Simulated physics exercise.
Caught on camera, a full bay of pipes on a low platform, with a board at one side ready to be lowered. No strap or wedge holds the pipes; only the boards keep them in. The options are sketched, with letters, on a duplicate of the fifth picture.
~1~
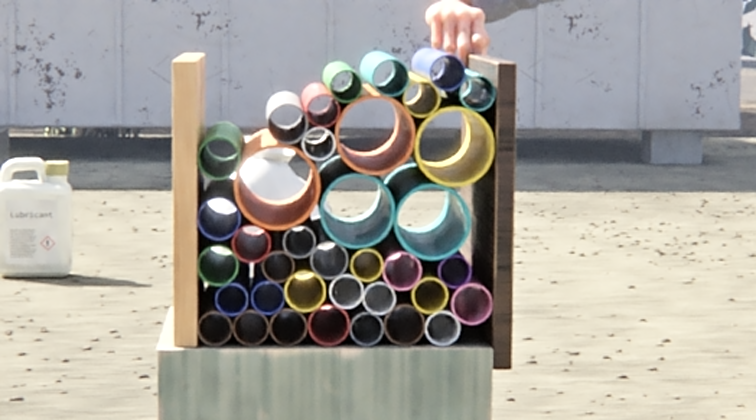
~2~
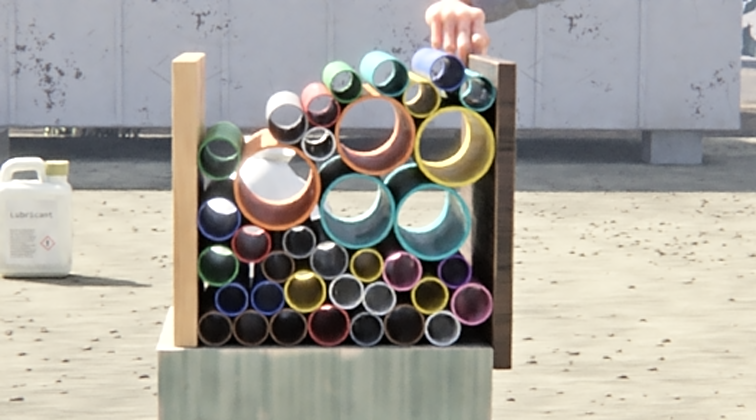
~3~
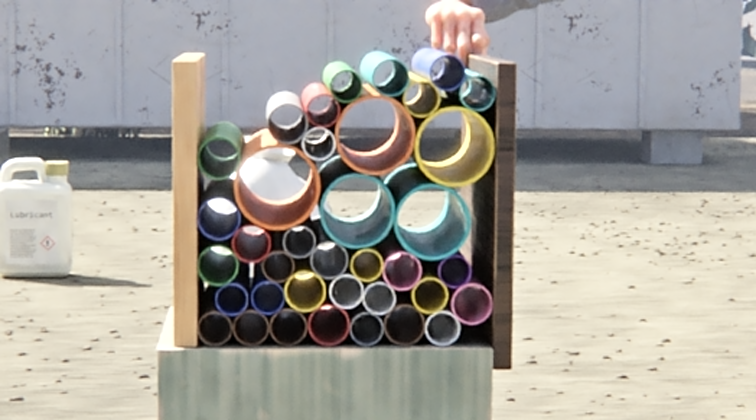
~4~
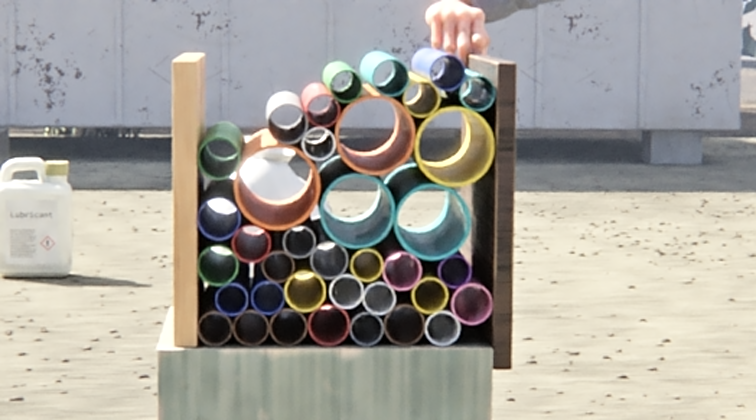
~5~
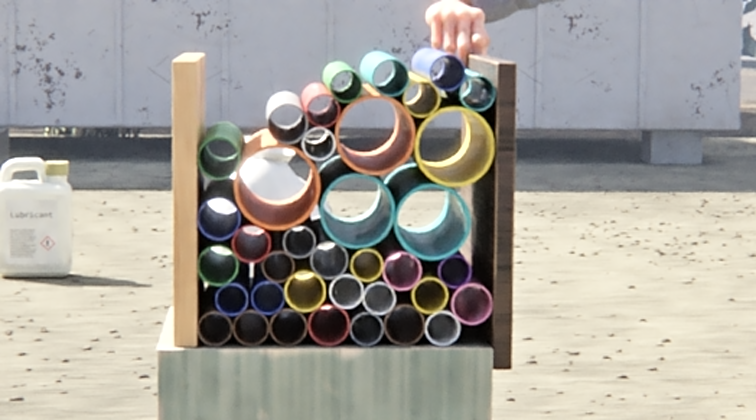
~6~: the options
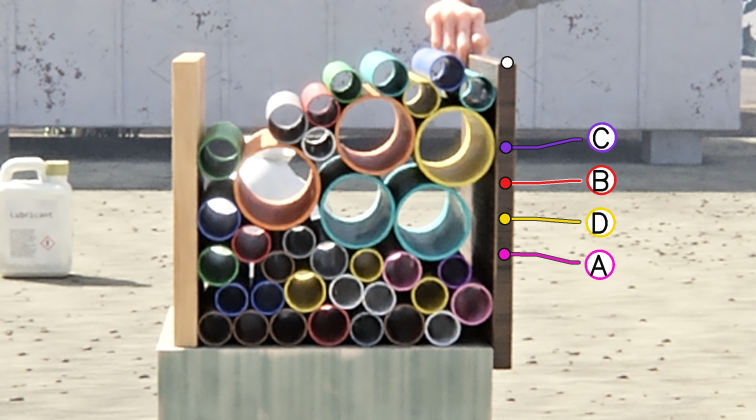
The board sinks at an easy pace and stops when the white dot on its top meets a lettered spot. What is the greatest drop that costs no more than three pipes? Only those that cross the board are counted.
Slide it to B.
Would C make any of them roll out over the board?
Yes.
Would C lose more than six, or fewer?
At C, fewer than six.
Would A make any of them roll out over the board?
Yes.
On the marked copy, A at (504, 254); B at (505, 183); C at (506, 148); D at (505, 219); the white dot at (507, 62).
Taking B. A third of the way, top of the board (495, 119).
Two thirds of the way, top of the board (494, 182).
When it is over, top of the board (494, 183), two out over the board.
As for the rest, A more than three out over the board; C two out over the board; D more than three out over the board.
